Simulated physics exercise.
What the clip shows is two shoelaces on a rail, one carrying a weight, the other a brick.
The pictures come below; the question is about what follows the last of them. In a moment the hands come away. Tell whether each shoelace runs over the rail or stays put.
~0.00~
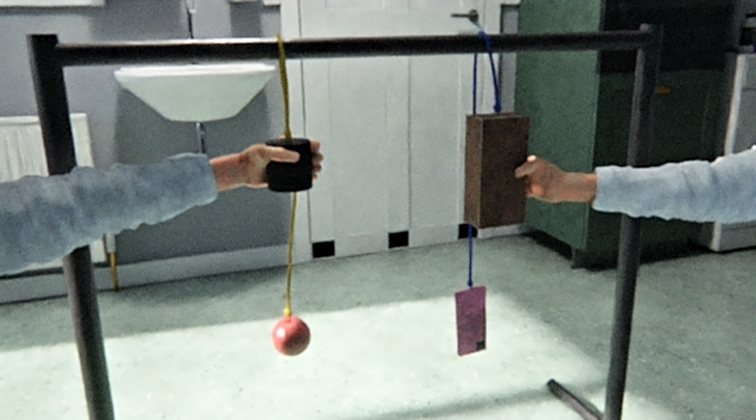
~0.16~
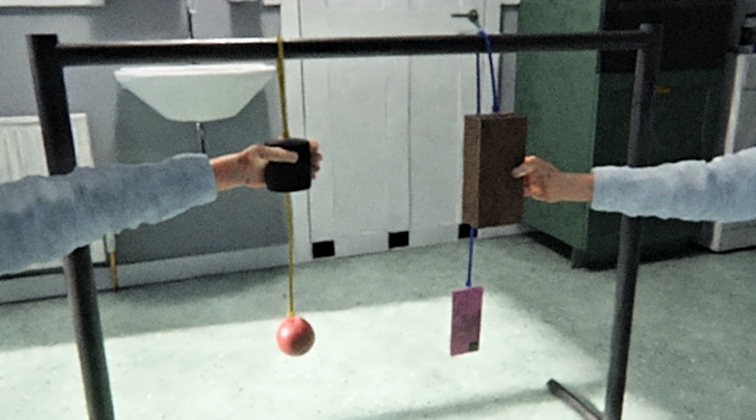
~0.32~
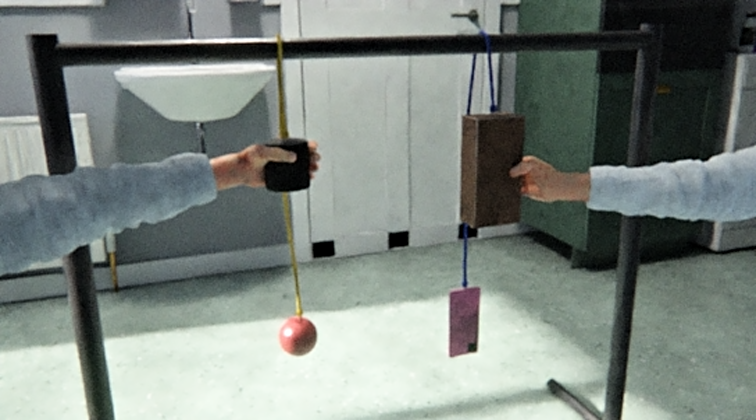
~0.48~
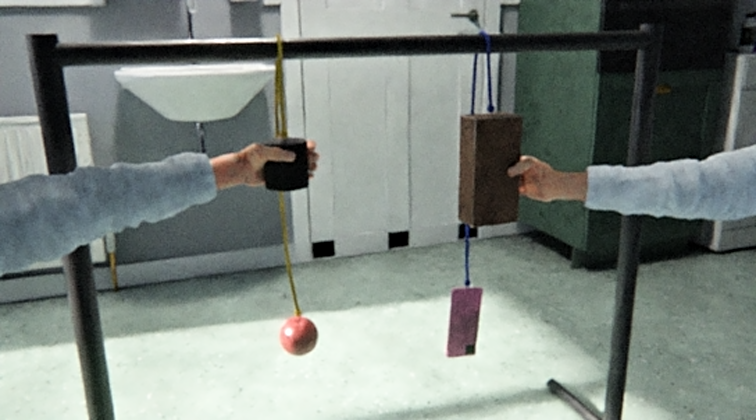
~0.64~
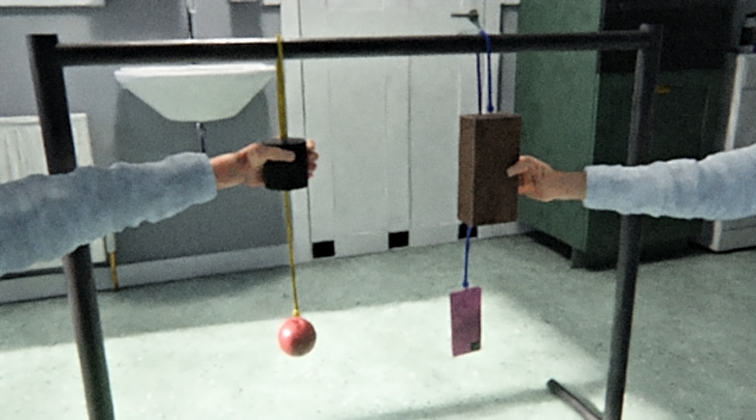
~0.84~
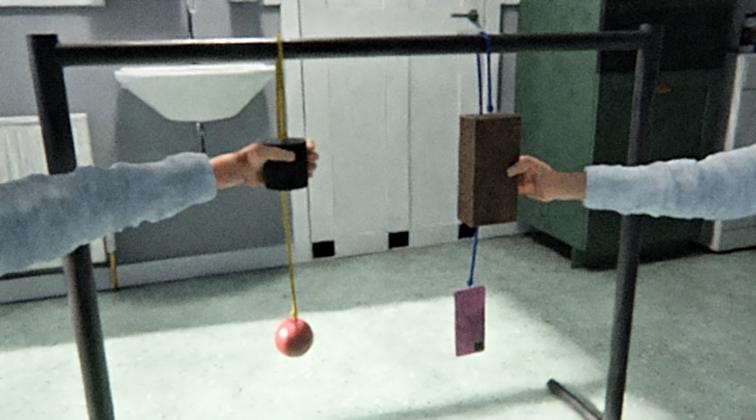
In the end the weight falls, the brick falls.
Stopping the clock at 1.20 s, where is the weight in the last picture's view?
Position at that time: (293, 274).
By 1.20 s, weight dropping near (293, 274); brick dropping near (482, 310).
By 1.52 s, weight on the floor; brick on the floor.
When it is over, weight on the floor; brick on the floor. The weight pulls its rope through and the brick runs down to the floor.
